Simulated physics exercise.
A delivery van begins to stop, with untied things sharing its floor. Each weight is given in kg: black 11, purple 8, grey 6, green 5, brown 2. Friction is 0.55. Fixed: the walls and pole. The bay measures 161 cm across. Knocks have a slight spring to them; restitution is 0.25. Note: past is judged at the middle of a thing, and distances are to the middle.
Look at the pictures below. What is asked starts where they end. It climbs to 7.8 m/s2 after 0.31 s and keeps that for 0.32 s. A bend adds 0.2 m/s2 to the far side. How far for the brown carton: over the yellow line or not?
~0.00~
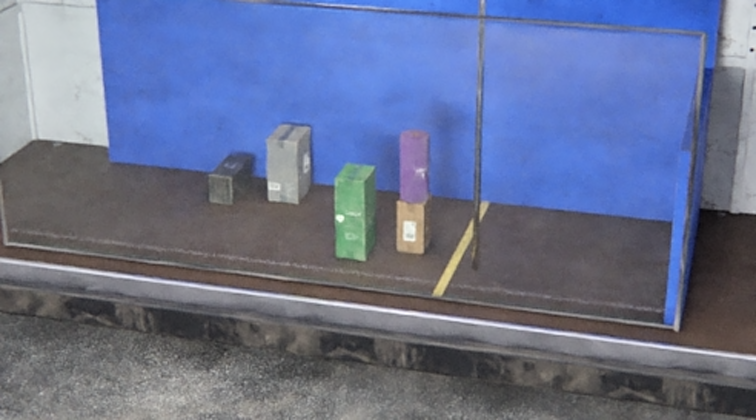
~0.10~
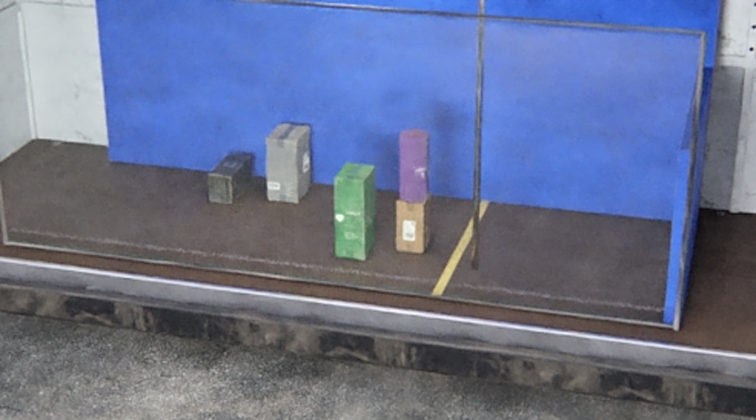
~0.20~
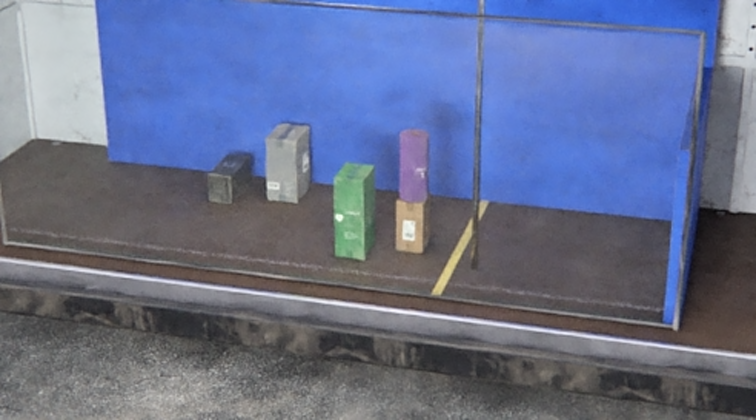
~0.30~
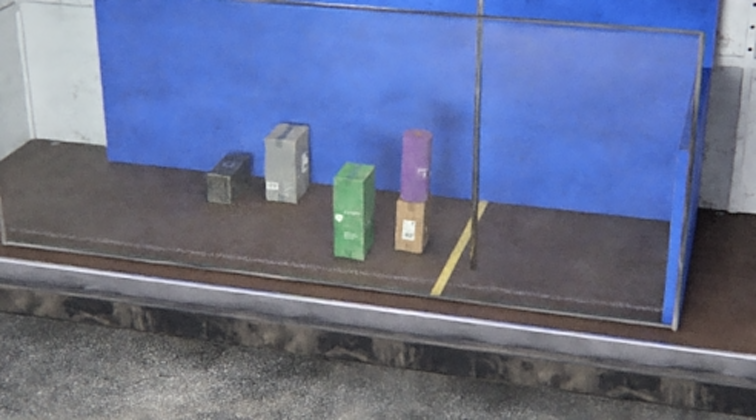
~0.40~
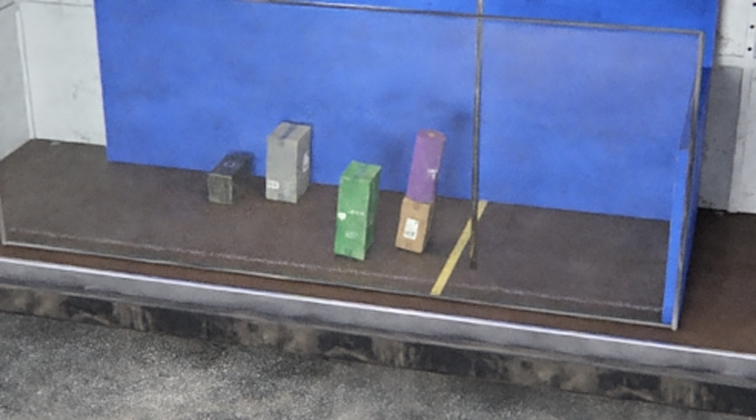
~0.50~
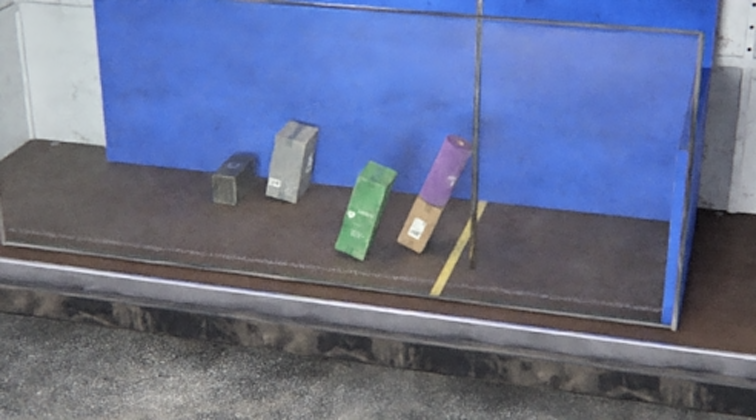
Beyond the line.
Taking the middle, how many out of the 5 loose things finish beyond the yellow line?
Total: 2.
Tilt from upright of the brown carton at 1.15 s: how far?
I'd say it leans about 90 degrees.
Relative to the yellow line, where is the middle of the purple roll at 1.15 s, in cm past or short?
Past it by around 120 cm.
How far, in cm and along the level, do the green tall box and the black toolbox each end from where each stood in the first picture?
Green tall box 45 and black toolbox 40.
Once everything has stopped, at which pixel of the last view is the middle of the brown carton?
Somewhere close to (482, 242).
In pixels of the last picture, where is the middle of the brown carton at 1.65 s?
Position, last picture: Approx. (482, 242).
After 0.75 s the brown carton is 3 cm past the yellow line, tilted 90°, near (462, 238) in the last picture's view; the green tall box 22 cm short of the yellow line, tilted 70°.
After 1.15 s the brown carton is 17 cm past the yellow line, tilted 90°, near (482, 242) in the last picture's view; the green tall box 29 cm short of the yellow line, tilted 90°.
After 1.65 s the brown carton is 17 cm past the yellow line, tilted 90°, near (482, 242) in the last picture's view.
Final state at 3.0 s, black toolbox stops short of the yellow line; purple roll crosses the yellow line; grey pack stops short of the yellow line; green tall box stops short of the yellow line; brown carton crosses the yellow line.
